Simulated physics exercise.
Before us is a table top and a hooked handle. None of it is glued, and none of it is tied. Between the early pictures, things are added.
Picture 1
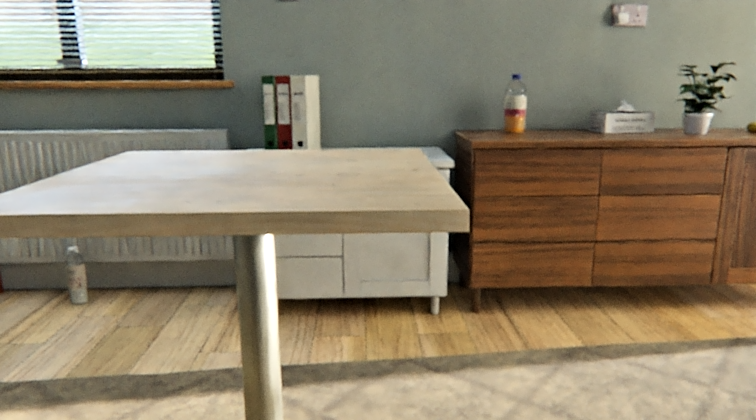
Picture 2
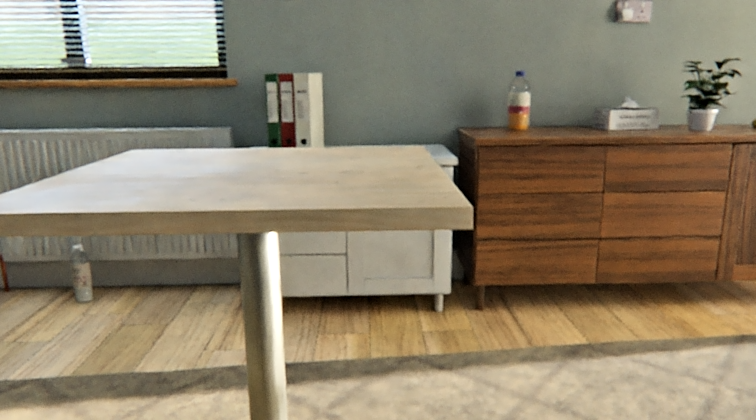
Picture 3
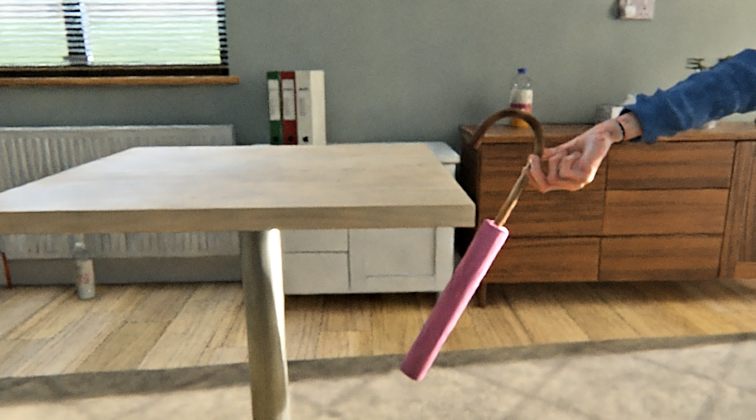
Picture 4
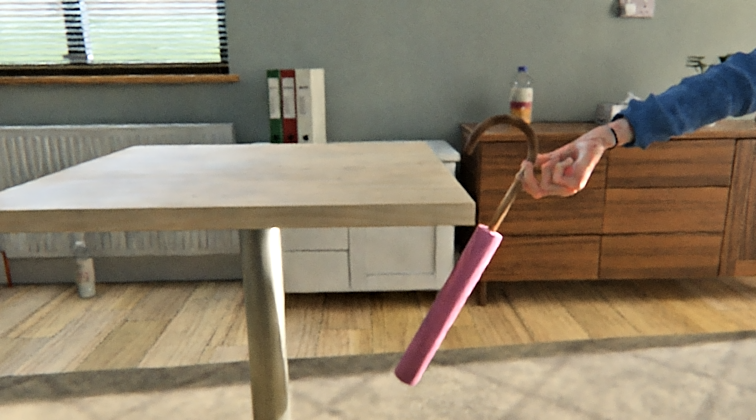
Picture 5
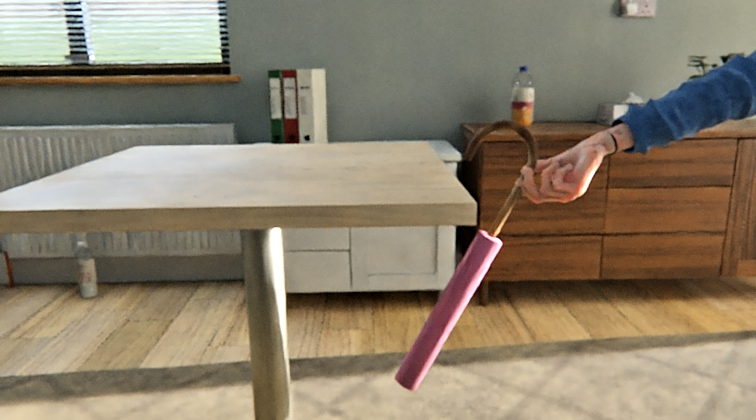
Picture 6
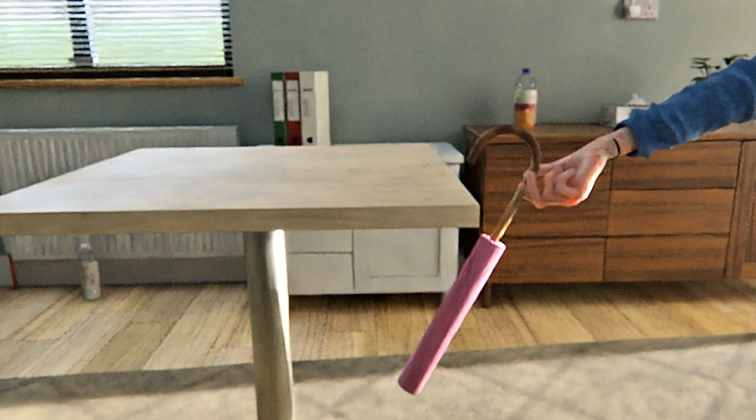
A hand brings a pink umbrella in beside the table and holds it there.
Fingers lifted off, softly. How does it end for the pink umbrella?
It comes off.
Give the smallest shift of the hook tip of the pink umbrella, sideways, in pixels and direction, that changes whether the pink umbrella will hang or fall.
Push it left around 20 pixels and you reach the switch.
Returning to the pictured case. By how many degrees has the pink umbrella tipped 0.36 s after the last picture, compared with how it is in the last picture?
I reckon it's near 15°.
Then, 0.36 s on from there, pink umbrella at the bottom near (481, 401).
Then, 0.56 s on from there, pink umbrella on its way down.
In the end, the pink umbrella slips off.
